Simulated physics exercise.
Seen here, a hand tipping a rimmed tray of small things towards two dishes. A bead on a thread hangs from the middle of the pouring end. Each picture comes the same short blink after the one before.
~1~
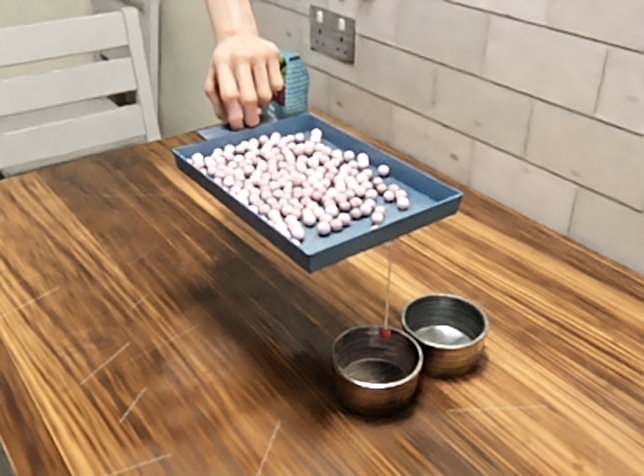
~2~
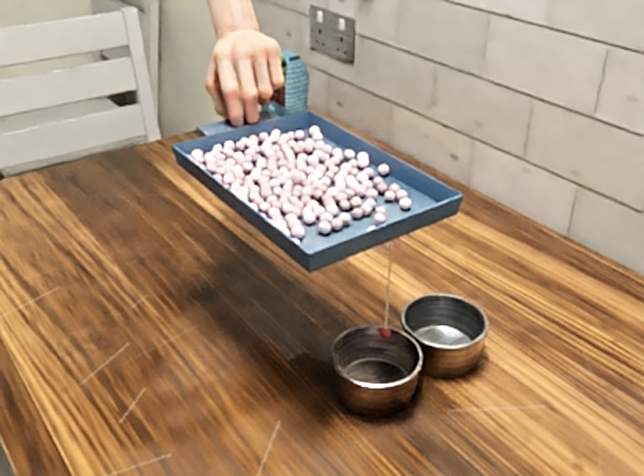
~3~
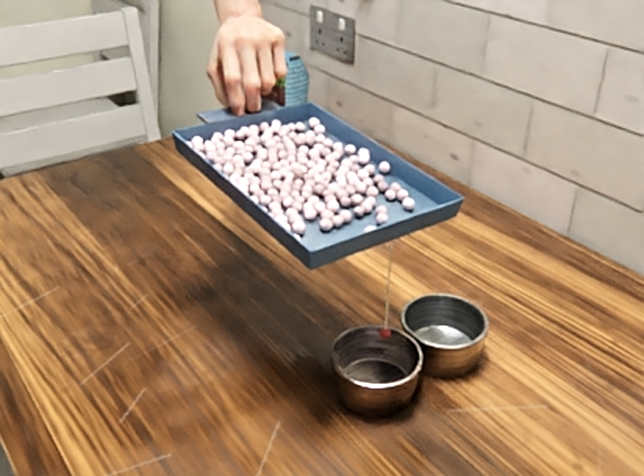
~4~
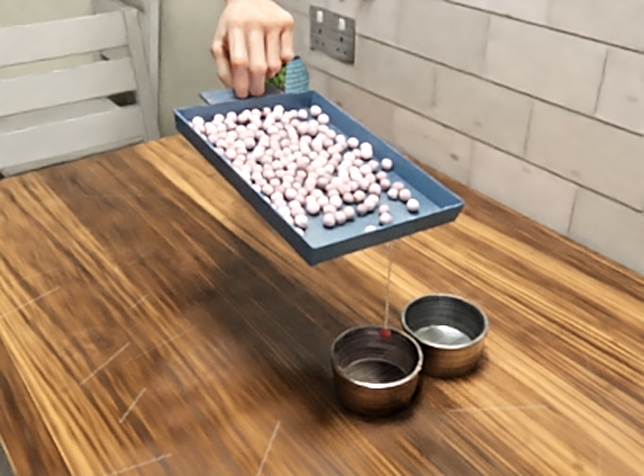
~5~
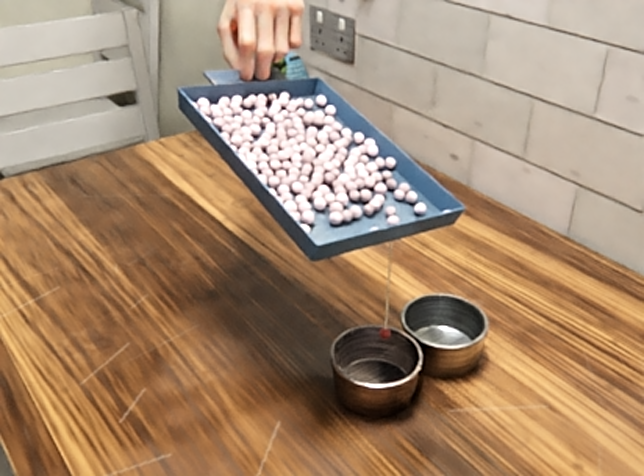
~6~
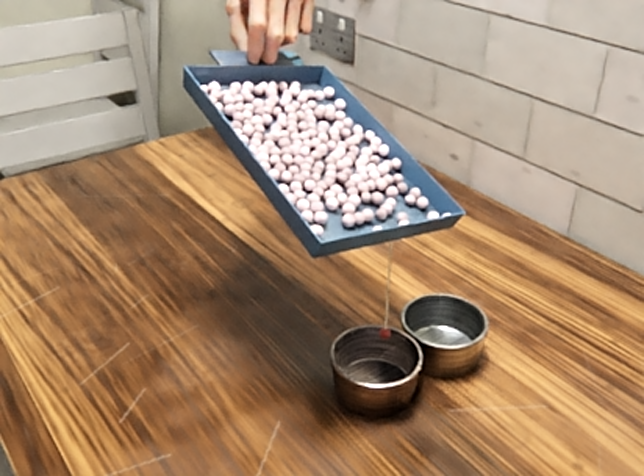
A wooden tabletop beside a pale tiled wall with a socket is seen from slightly above, with a pale slatted chair at the left. A hand holds a blue rimmed tray of small pinkish-white balls above two dark metallic dishes, a red bead hanging on a thread near them. The hand lifts the tray's far end, gradually steepening it, and the balls shift slightly while the camera stays still.
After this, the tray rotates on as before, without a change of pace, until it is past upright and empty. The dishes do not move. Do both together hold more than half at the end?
Caught overall: The larger part.
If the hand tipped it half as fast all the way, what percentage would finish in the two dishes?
About 70 per cent.
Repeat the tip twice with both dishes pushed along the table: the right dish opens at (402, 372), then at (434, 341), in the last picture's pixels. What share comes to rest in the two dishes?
About 0 and 40 per cent.
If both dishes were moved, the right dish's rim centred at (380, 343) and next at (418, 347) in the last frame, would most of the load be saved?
At the first place less than half, at the second below a half.
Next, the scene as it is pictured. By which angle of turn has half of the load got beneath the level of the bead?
At some 95 degrees.
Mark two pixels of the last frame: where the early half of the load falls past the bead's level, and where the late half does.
First near (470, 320), later near (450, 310).
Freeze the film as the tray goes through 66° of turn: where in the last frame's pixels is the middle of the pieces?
Roughly at (425, 204).
Soon, tray tipped steeply; most on the tray; a stray few in the right dish; a stray few outside both; a small part in the air.
A while on, tray tipped past a quarter turn; a small part on the tray; about half in the right dish; about a quarter outside both; a small part in the air.
Towards the end, tray tipped past a quarter turn; about two thirds in the right dish; about a quarter outside both.
Finally, tray tipped past a quarter turn; none in the left dish; about two thirds in the right dish; about a quarter outside both.
